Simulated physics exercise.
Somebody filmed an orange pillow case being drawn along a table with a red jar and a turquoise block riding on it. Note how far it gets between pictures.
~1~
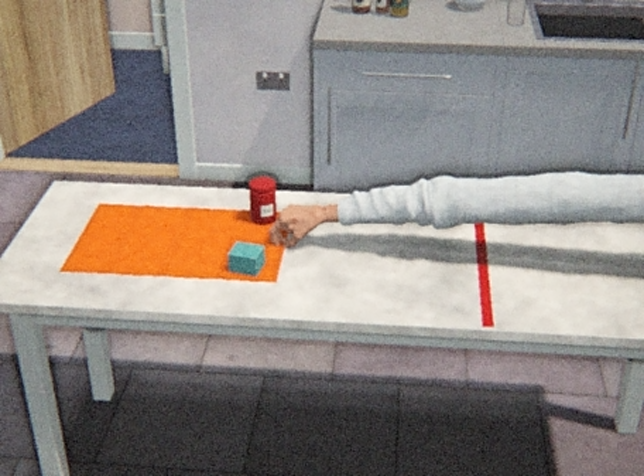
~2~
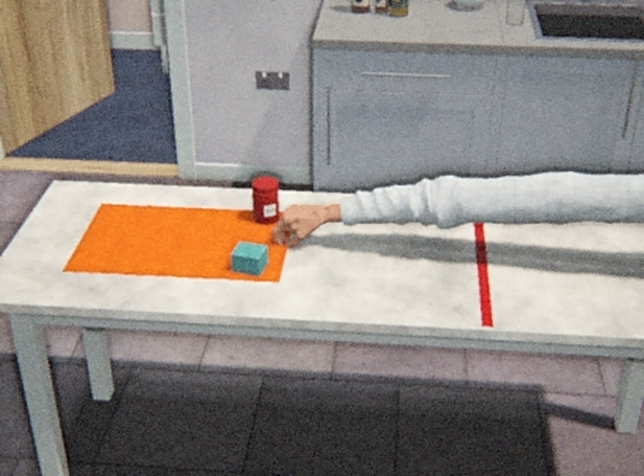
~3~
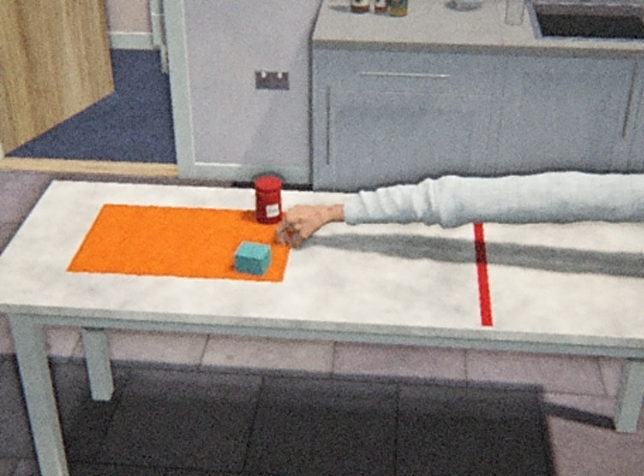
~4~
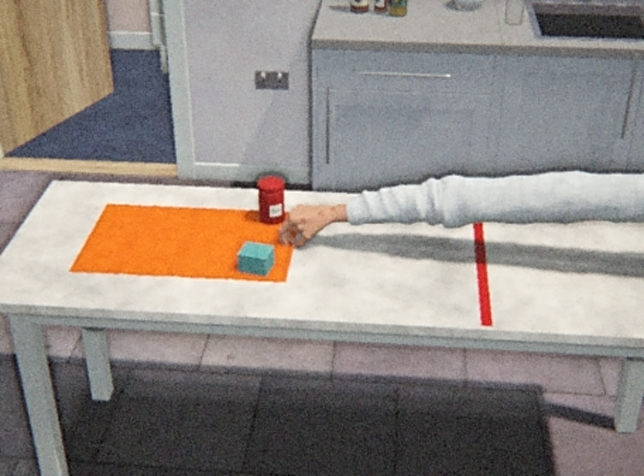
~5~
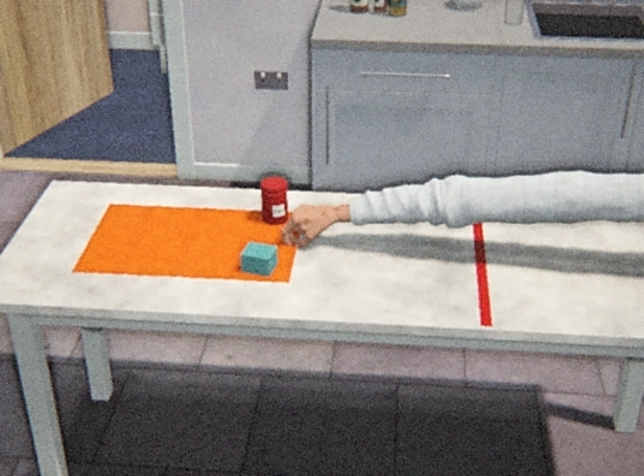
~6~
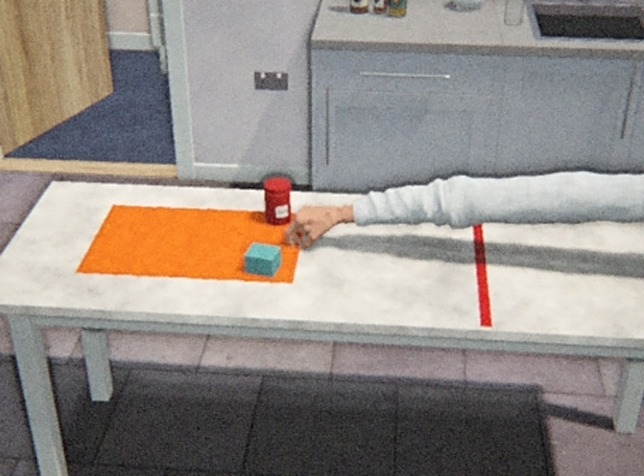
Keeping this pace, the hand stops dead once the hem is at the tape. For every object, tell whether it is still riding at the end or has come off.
Red jar - still riding, turquoise block - still riding.
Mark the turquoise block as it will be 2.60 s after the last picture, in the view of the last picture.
Position approx. (447, 269) px.
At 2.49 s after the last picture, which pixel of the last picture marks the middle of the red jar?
Close to (445, 209).
Then, 2.49 s later than the last view, hem at the tape; red jar on the cloth near (445, 209); turquoise block on the cloth near (444, 269).
Then, 2.60 s later than the last view, hem at the tape; red jar on the cloth near (448, 209); turquoise block on the cloth near (447, 269).
Finally, hem at the tape; red jar on the cloth near (448, 209); turquoise block on the cloth near (447, 269). The red jar stays on the cloth and the turquoise block remains aboard.
